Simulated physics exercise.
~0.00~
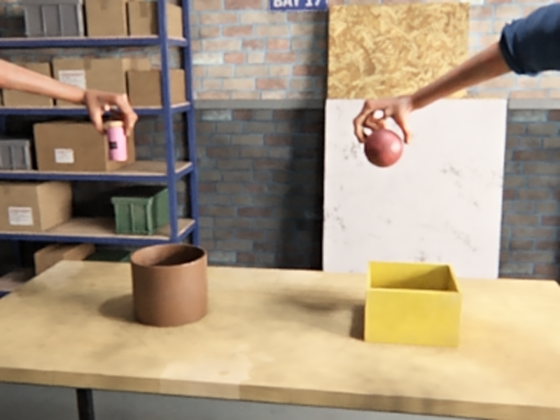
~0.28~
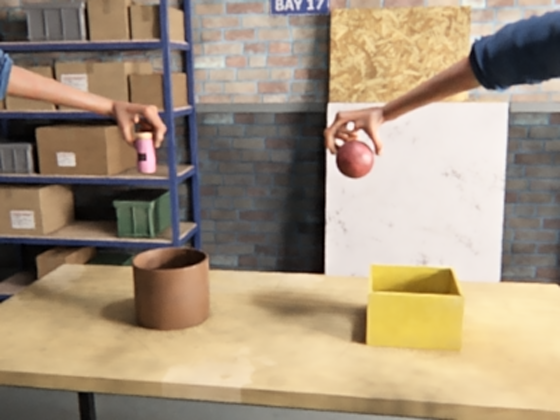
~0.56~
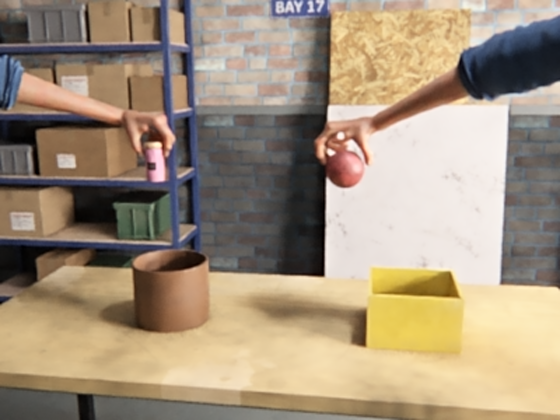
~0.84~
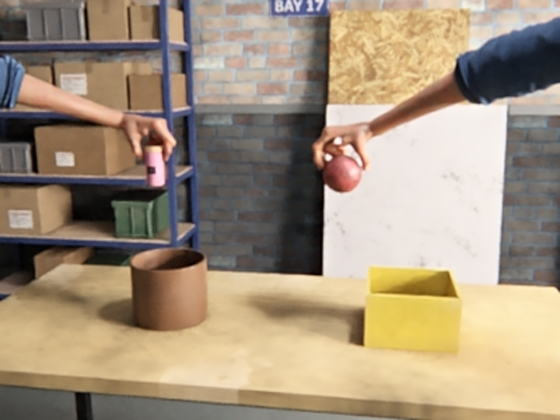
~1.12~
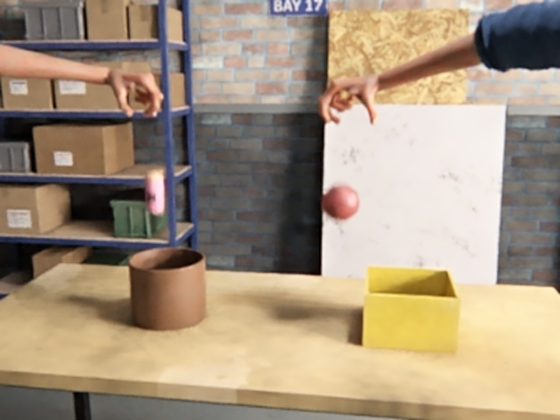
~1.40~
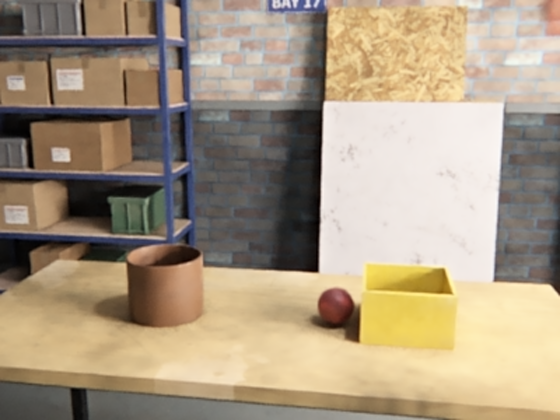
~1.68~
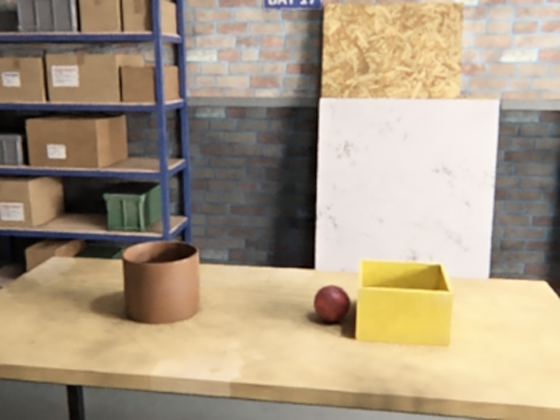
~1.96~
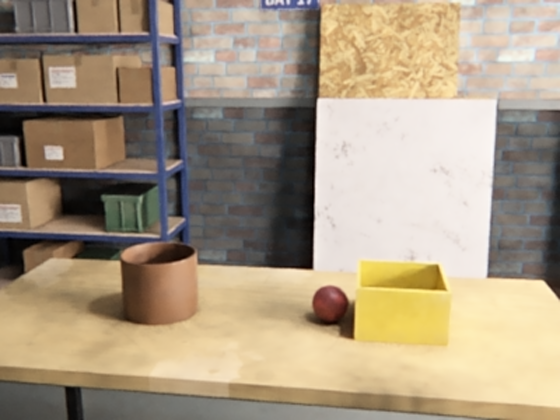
On a warehouse table, two hands release a pink shaker into a brown bin and a red ball beside a yellow basket.
